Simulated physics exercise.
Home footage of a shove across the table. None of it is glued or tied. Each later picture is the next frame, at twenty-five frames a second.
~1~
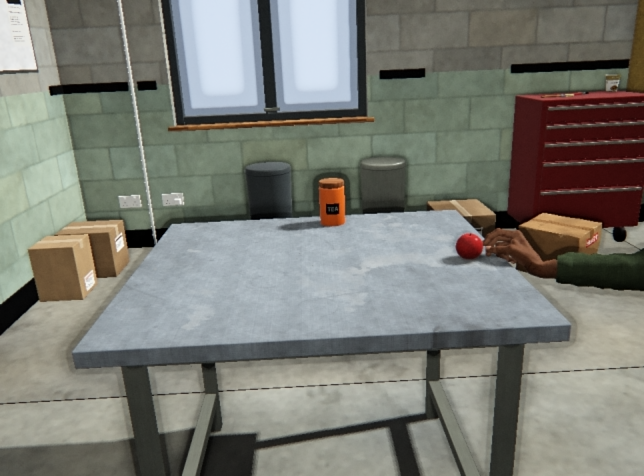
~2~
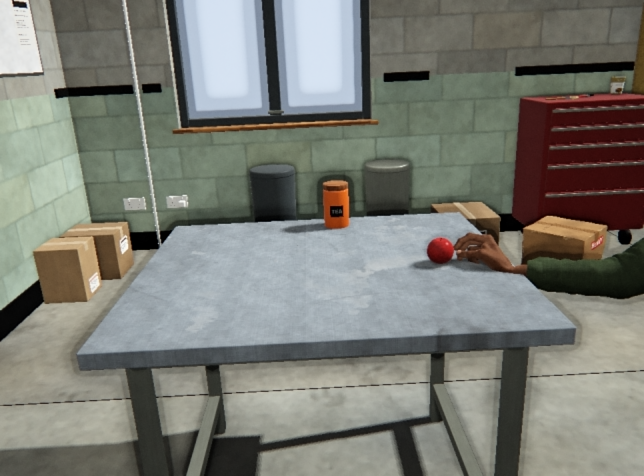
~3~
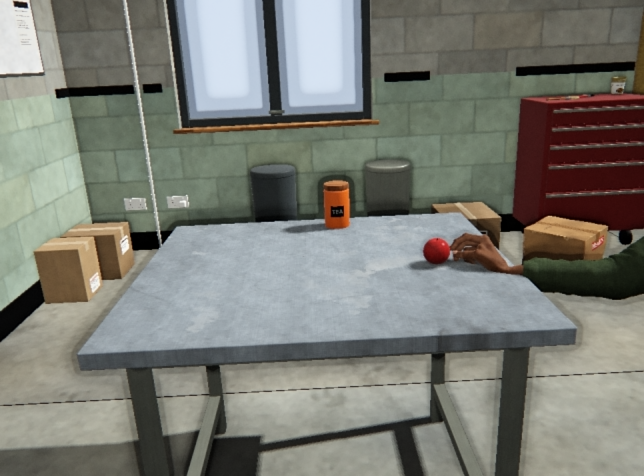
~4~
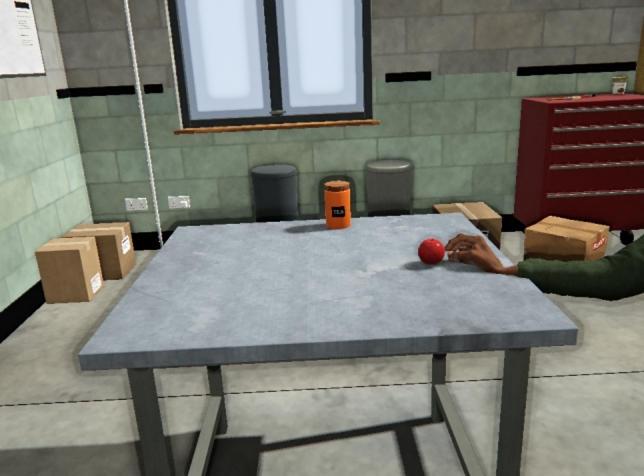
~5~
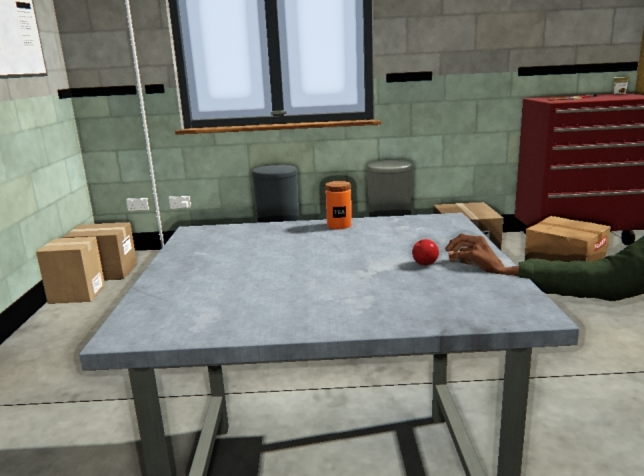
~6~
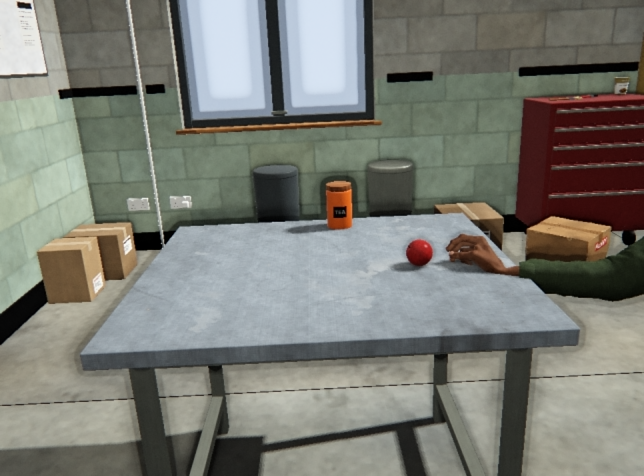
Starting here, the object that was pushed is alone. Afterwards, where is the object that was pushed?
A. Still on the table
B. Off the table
(A) Still on the table.
Then, 0.10 s past the last view, red apple displaced about its own width near (403, 254).
Then, 0.40 s past the last view, red apple displaced well along near (363, 256).
Then, 0.60 s past the last view, red apple displaced well along near (342, 257).
Then, 0.90 s past the last view, red apple displaced well along near (321, 258).
Finally, moved from the start, red apple. Final places as the last picture's camera would see them, red apple near (310, 258).
